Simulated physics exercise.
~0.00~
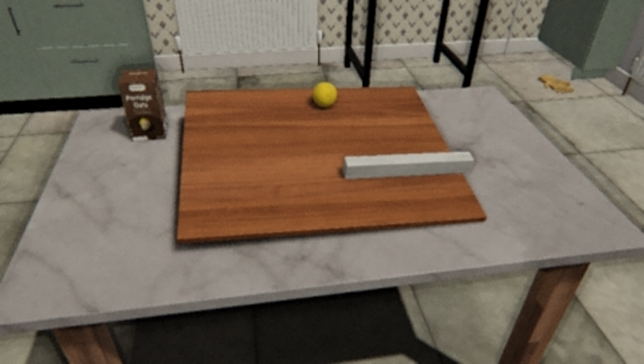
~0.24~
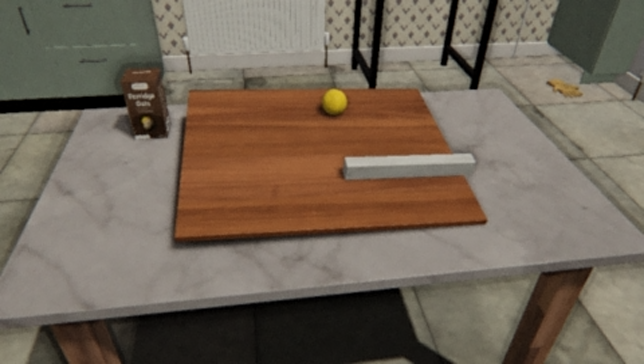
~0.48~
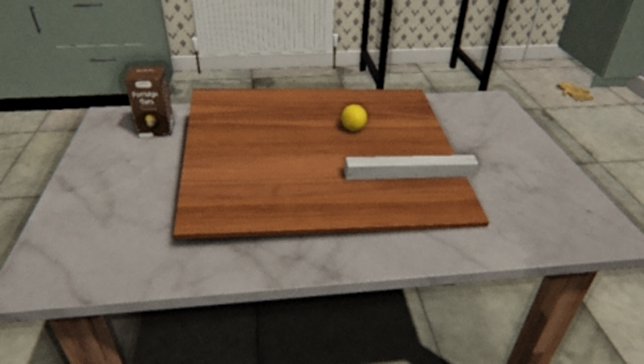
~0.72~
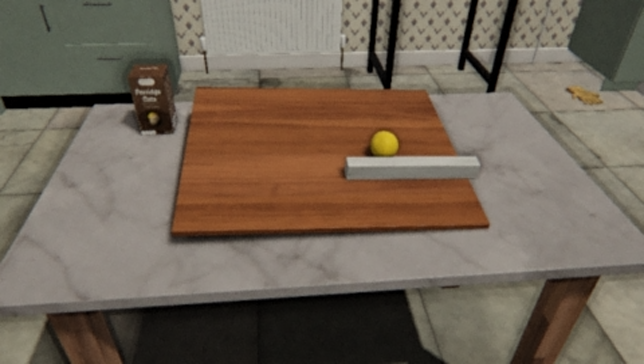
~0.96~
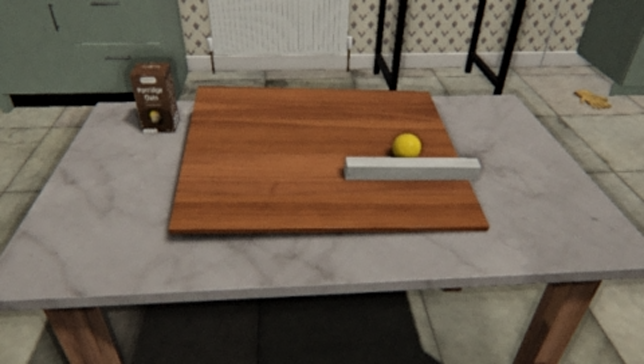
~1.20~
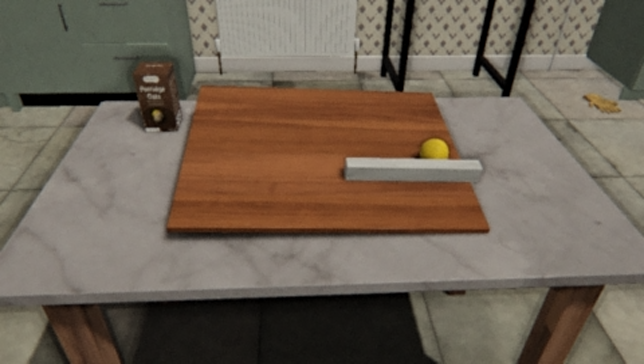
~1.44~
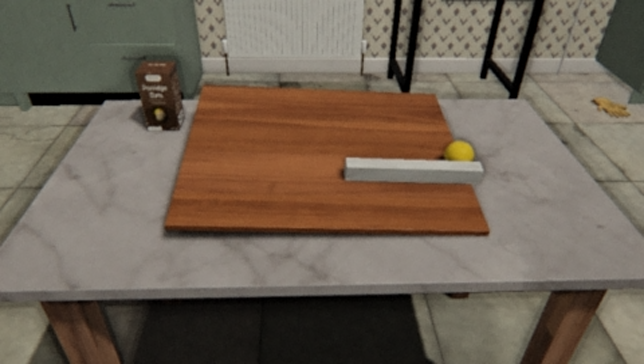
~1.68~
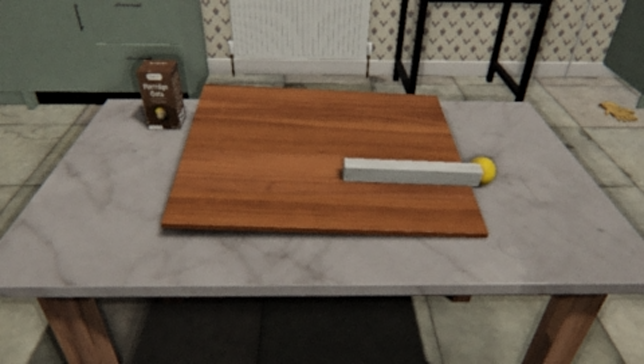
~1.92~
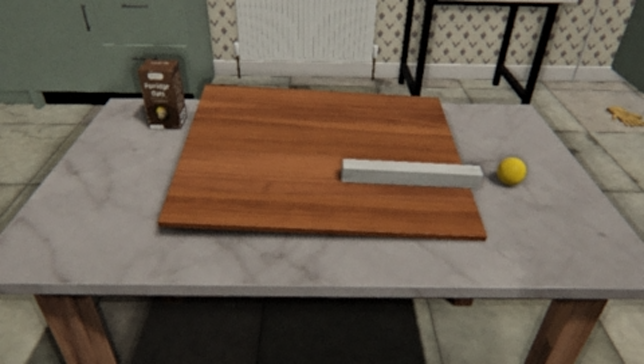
In a kitchen, a yellow lemon rolled down a tilted wooden board on a marble-topped table, met a pale bar and travelled right along it, then went off the board's right edge onto the tabletop, while a brown carton stood still.
